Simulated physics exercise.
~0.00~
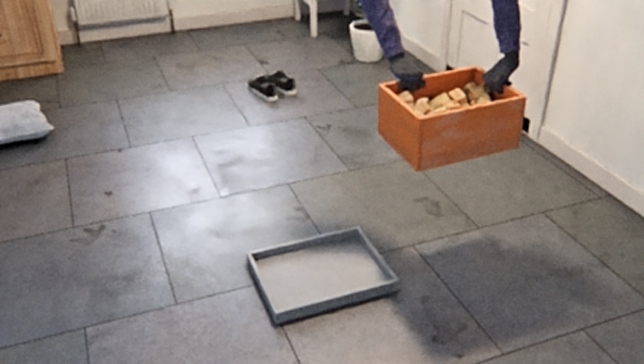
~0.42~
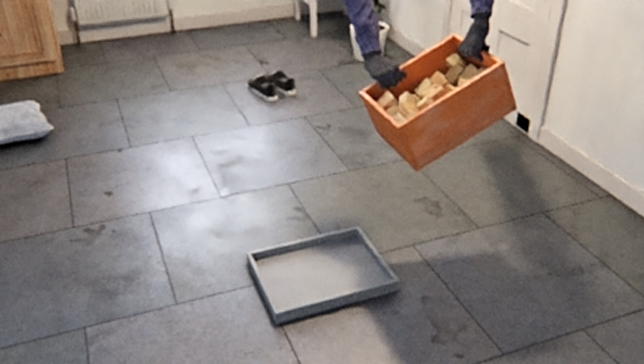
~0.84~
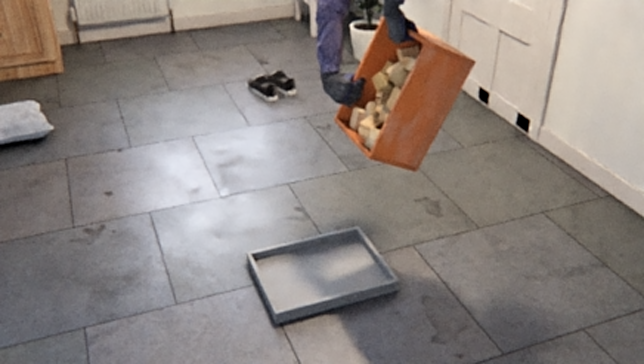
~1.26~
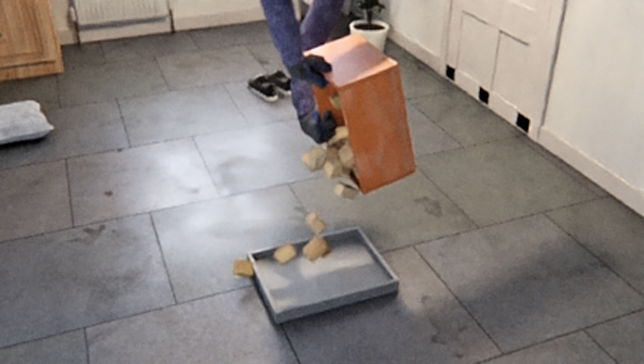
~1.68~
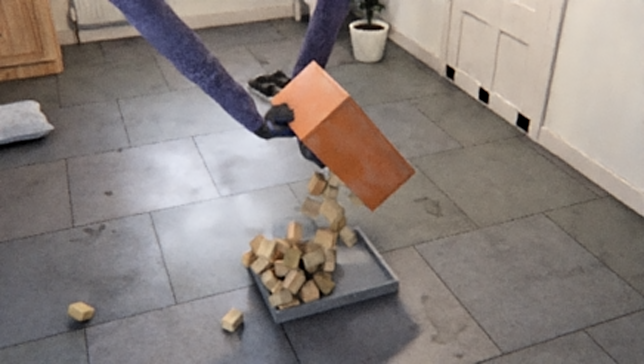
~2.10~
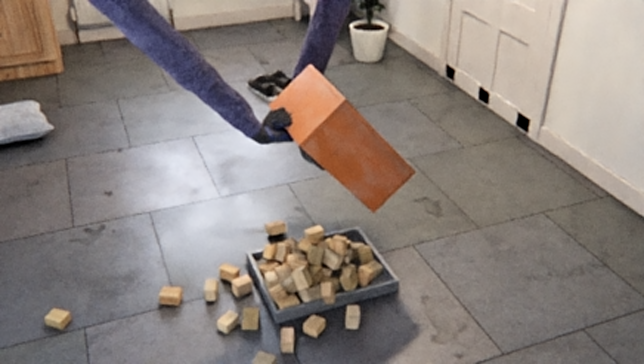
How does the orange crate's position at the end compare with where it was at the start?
At the end the orange crate is further to the left and slightly lower than at the start, held tipped over above the grey tray.
